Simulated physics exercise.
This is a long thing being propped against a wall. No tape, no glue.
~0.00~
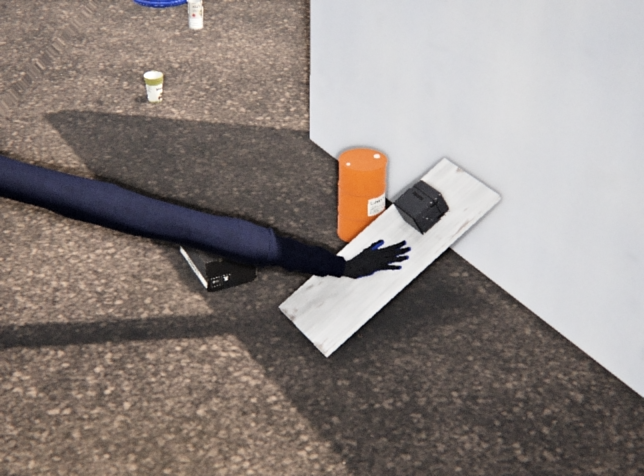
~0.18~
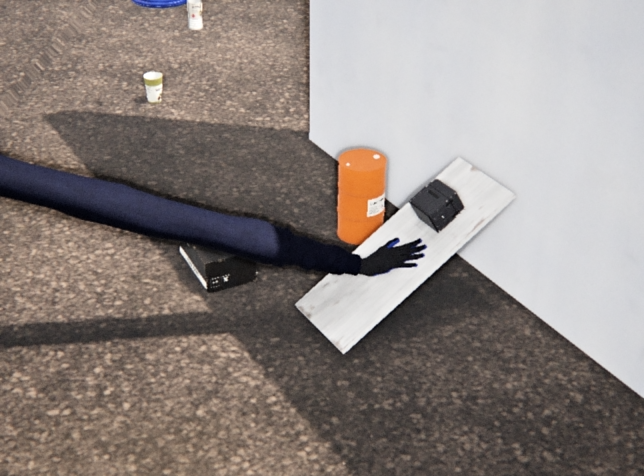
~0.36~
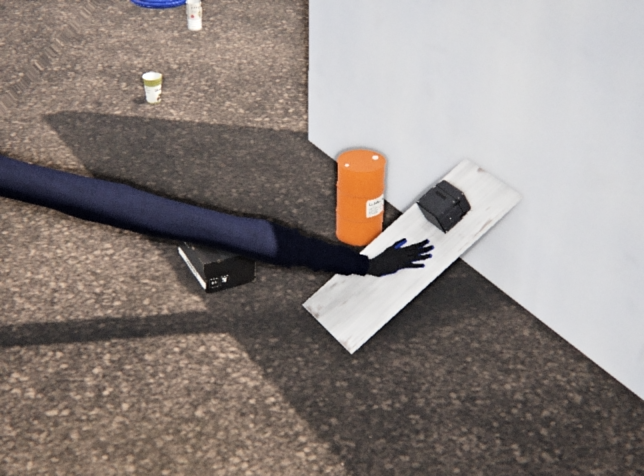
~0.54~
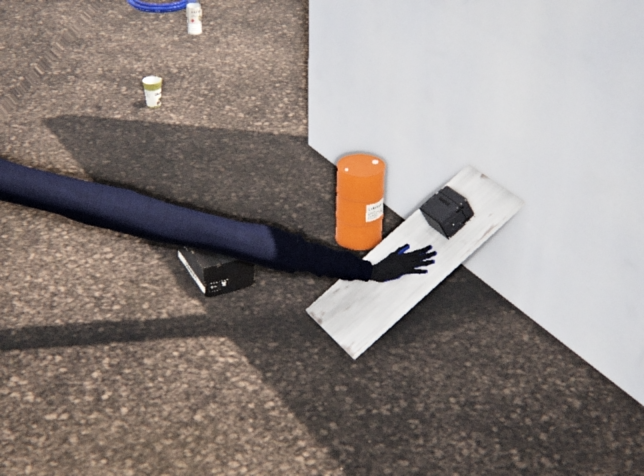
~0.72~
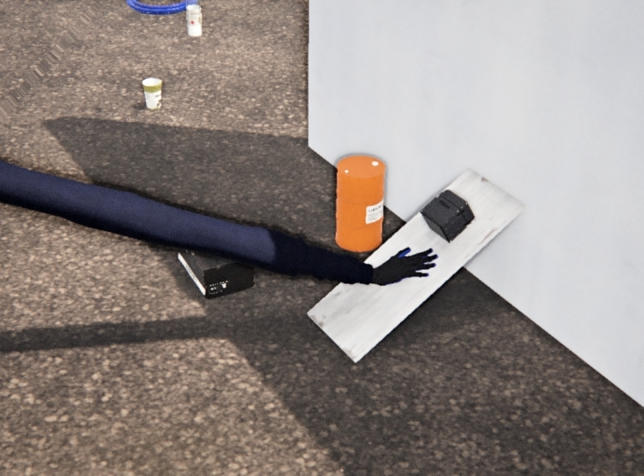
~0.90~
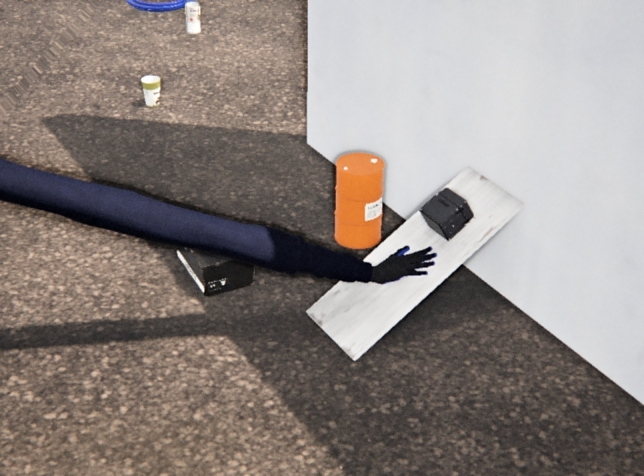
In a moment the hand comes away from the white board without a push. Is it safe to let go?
In the end the board slides down.
After 1.20 s, white board sunk by 17° near (402, 288).
After 1.40 s, white board sunk by 29° near (397, 290).
After 1.60 s, white board sunk by 31° near (395, 313).
After 2.90 s, white board resting near (395, 313).
At rest (4.5 s), moved from the start, white board; the other 2 in place. Seen from the same camera at the end, white board near (395, 313). The board slips out.
